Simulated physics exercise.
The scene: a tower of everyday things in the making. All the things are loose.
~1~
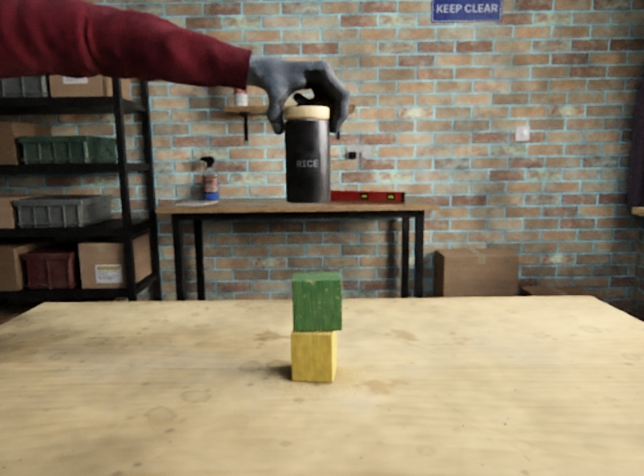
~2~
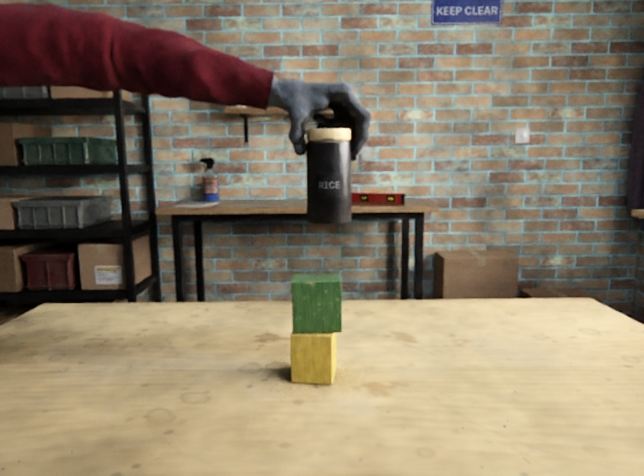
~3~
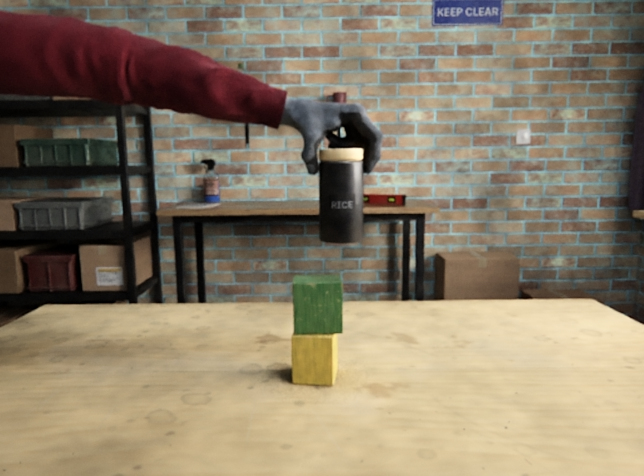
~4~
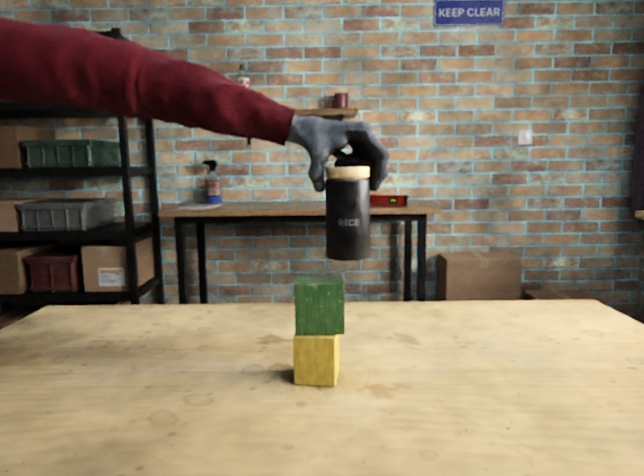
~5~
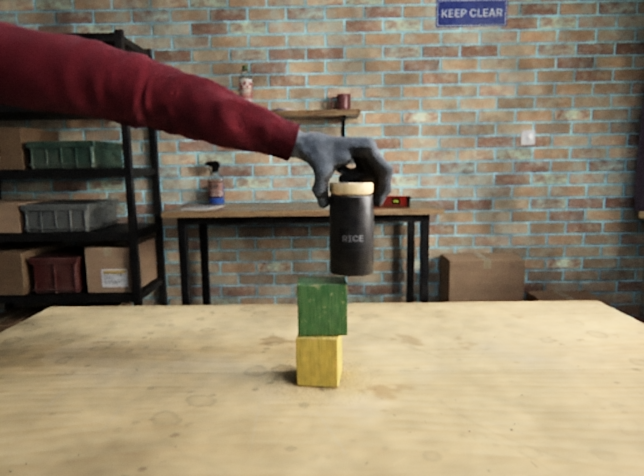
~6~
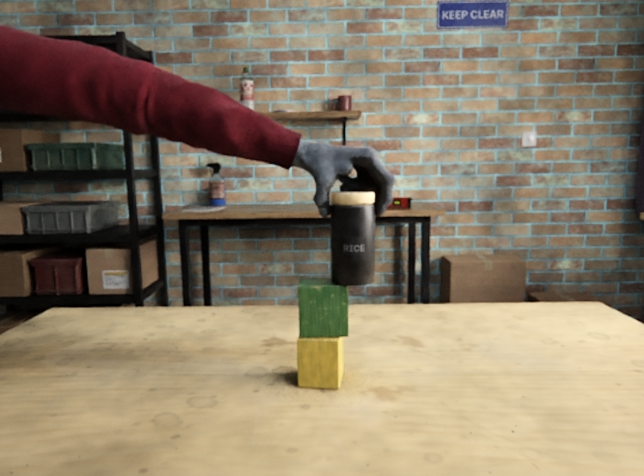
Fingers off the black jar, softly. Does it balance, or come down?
The pile gives way.
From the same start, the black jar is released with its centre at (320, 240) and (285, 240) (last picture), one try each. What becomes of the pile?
First try: It keeps its balance; second try: It comes apart.
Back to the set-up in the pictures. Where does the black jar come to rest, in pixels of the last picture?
Near (401, 360).
Then, 0.40 s later than the last frame, black jar now fallen.
Then, 0.50 s later than the last frame, things are still on the move.
Then, 0.60 s later than the last frame, as before.
Then, 1.70 s later than the last frame, nothing new.
When it is over, fallen, black jar; the other 2 as before. End places, in pixels of the last picture, black jar near (401, 360). The pile loses its balance.
